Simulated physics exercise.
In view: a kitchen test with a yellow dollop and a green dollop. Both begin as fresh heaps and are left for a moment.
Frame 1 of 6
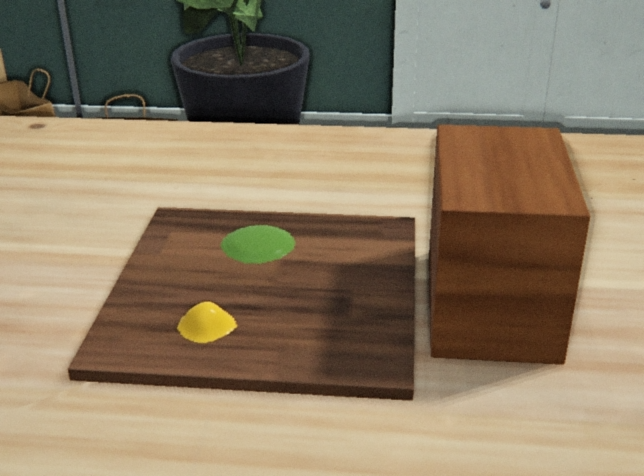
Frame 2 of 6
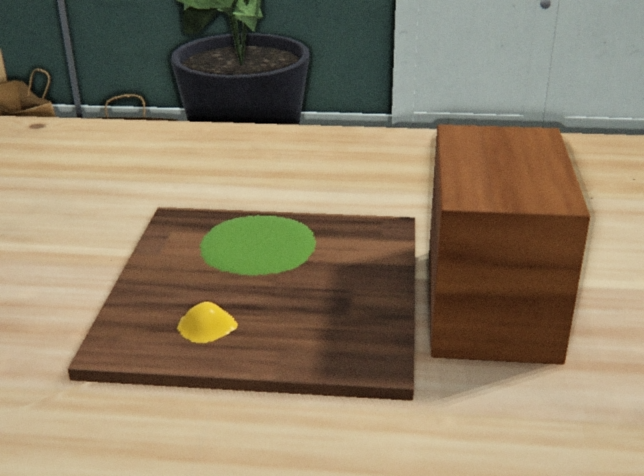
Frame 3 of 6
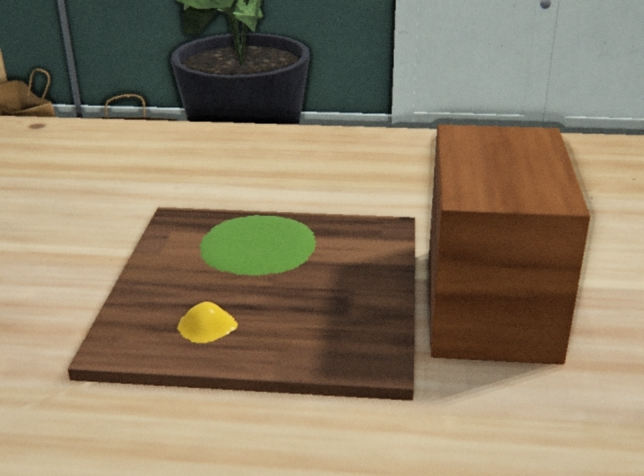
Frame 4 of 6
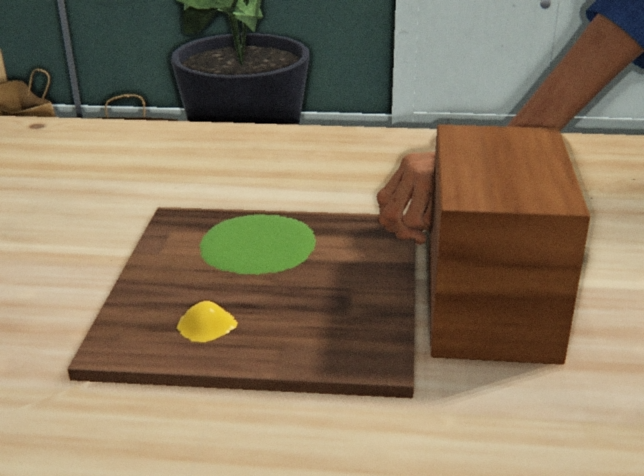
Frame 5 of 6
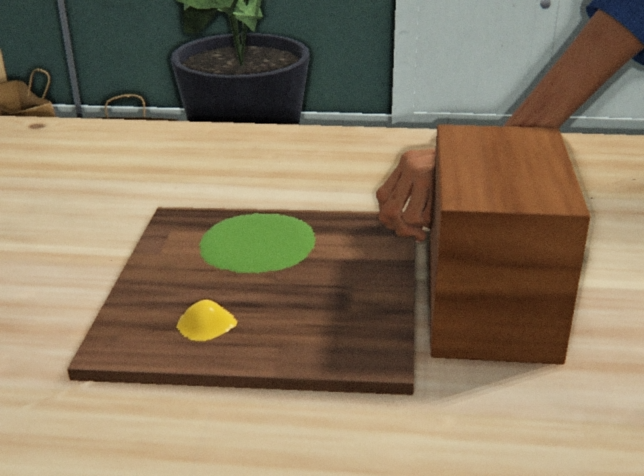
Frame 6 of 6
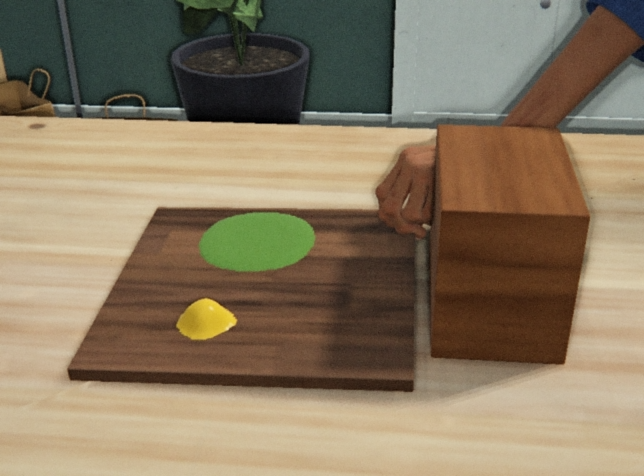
A green dollop spreads on a chopping board before a hand slightly lifts the board's end.
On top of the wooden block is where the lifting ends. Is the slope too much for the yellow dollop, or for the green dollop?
Take the yellow dollop first: It keeps its place; then the green dollop goes over.
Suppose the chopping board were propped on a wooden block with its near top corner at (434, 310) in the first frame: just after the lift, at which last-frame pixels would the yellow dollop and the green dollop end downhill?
At (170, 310), then at (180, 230).
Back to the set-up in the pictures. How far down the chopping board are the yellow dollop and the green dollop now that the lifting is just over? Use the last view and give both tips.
Taking them in order, that's (152, 280) and (135, 237).
Next, slope about 34°; the yellow dollop has not moved; the green dollop is dripping off the low end.
After that, the yellow dollop has not moved; the green dollop is dripping off the low end.
Finally, slope about 34°; the yellow dollop has not moved; the green dollop is dripping off the low end.
